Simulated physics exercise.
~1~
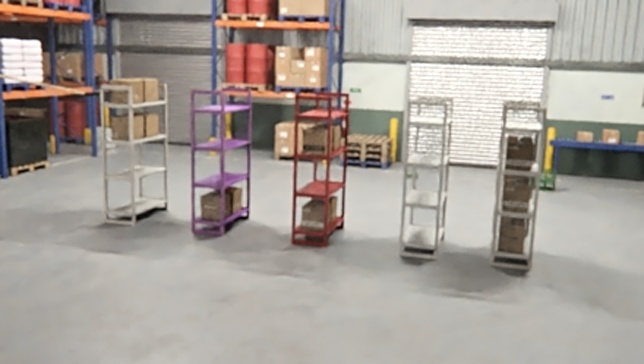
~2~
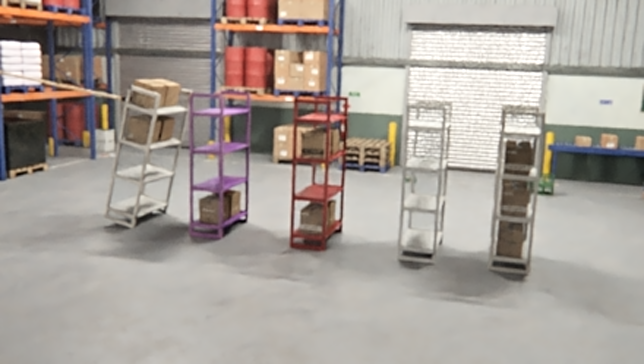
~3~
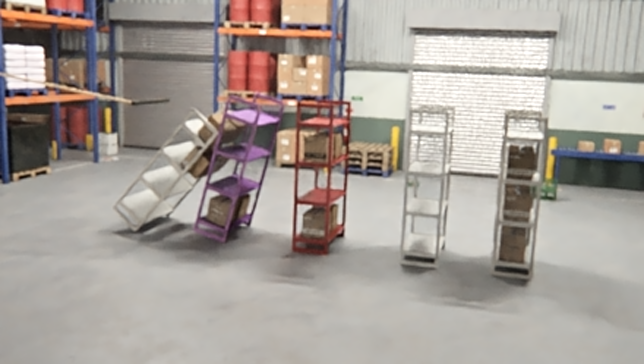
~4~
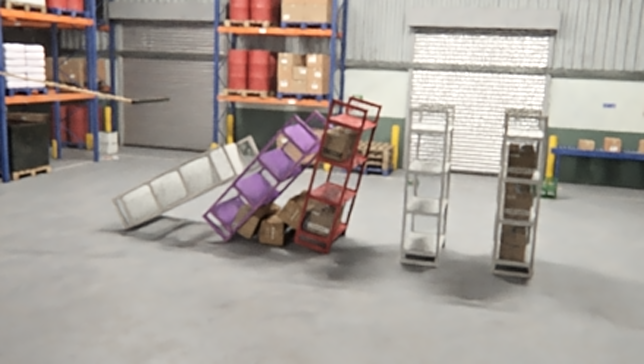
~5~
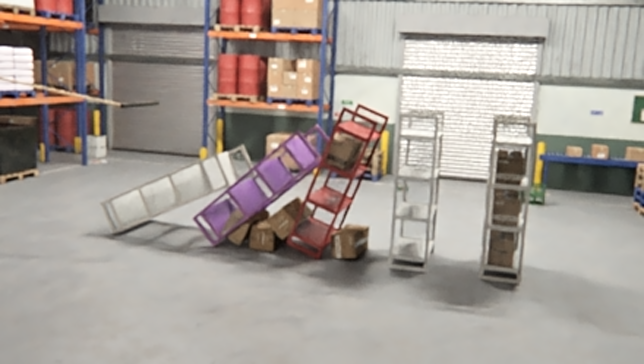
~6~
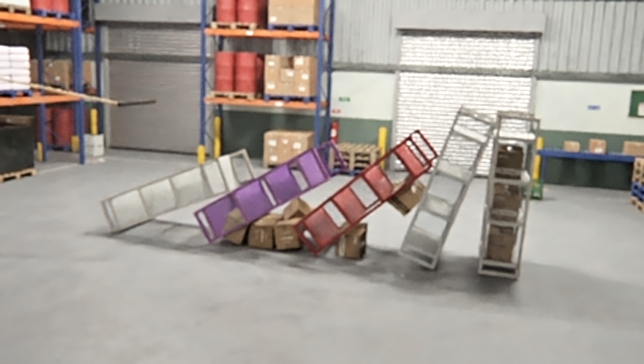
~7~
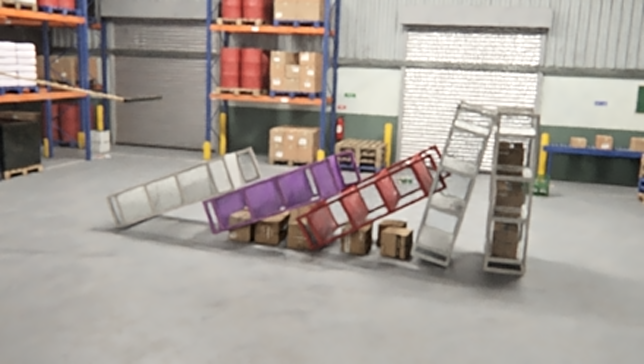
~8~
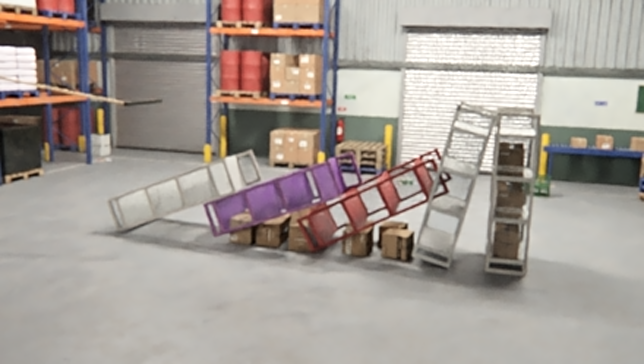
Five shelf units topple rightward in turn, spilling cartons, but the last one stays upright.
